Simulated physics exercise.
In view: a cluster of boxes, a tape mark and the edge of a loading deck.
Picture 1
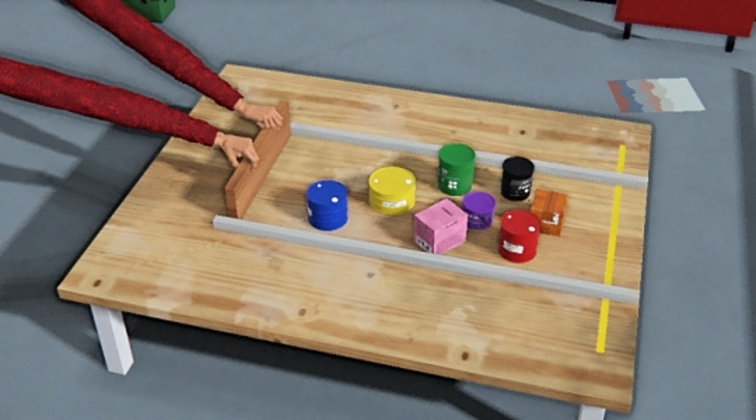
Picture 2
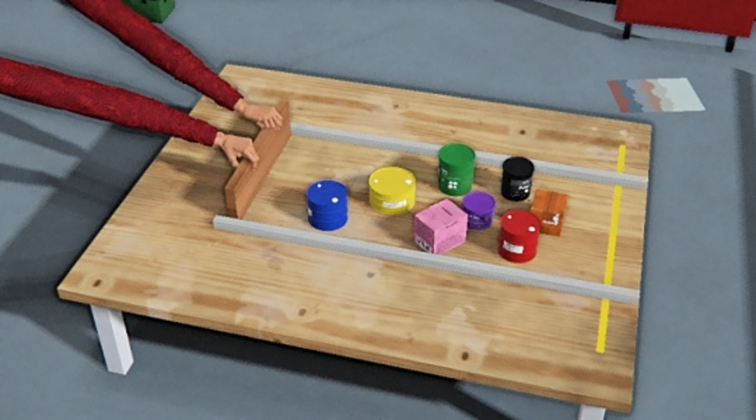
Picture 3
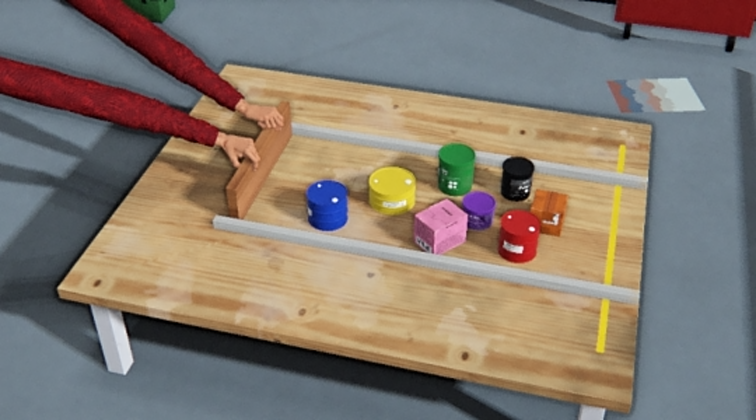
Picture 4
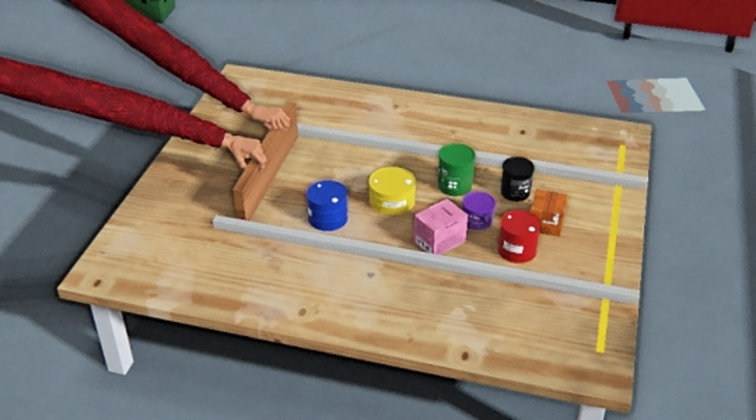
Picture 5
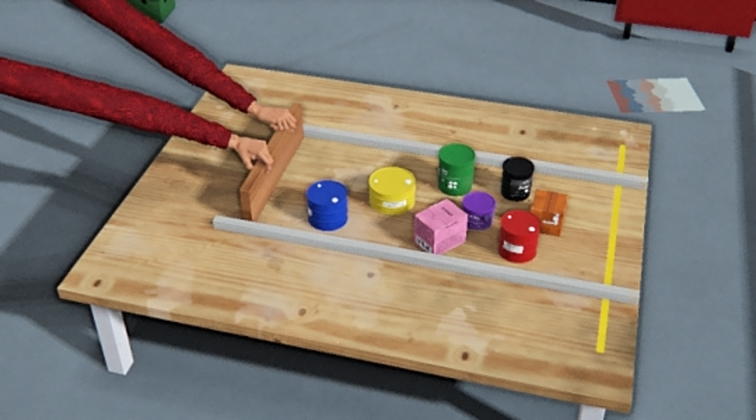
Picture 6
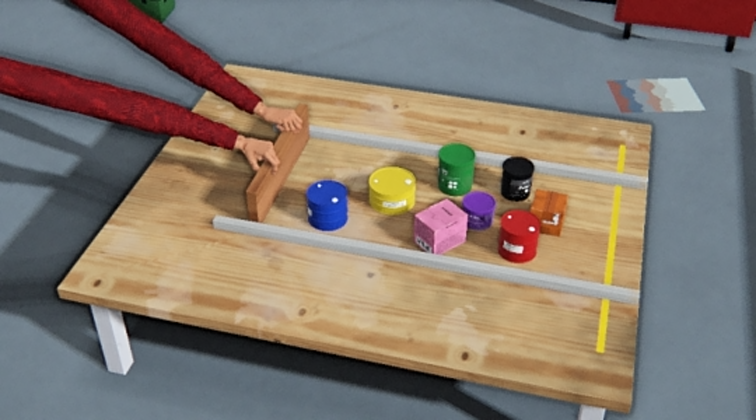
Two hands slide a wooden plank slightly right toward colored containers that stay still.
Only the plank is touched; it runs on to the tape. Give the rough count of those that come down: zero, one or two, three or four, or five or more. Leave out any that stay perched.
Here the number that fall off is five or more.
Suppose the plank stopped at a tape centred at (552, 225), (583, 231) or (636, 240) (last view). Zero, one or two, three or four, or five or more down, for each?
Taking them in turn, zero; one or two; more than four.
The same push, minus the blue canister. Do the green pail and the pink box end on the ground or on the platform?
The green pail does not fall; the pink box is kept.
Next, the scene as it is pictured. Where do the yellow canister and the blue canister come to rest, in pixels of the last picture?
The yellow canister stops around (639, 232); the blue canister around (633, 260).
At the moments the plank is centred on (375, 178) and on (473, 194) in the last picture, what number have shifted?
2 and 8.
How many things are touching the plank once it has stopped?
3 of them.
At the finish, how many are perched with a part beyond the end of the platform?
Overhanging: 3.
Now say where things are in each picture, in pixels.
In the first picture, orange box (548, 212); red canister (519, 237); black pail (517, 179); plank (261, 160); tape (613, 236).
In the second picture, red canister (519, 237); plank (261, 160).
In the third picture, black pail (517, 179); blue canister (328, 206).
In the fourth picture, orange box (548, 213); green pail (456, 170).
In the fifth picture, red canister (519, 237); purple pail (478, 211).
In the sixth picture, orange box (548, 213); red canister (519, 237); black pail (517, 179); plank (280, 163); tape (613, 236).
A little later, none off yet; orange box at rest near (548, 213); red canister at rest near (519, 237); black pail at rest near (517, 179).
When it is over, the number that fall off is five or more; down, pink box, purple pail, black pail, red canister and orange box.
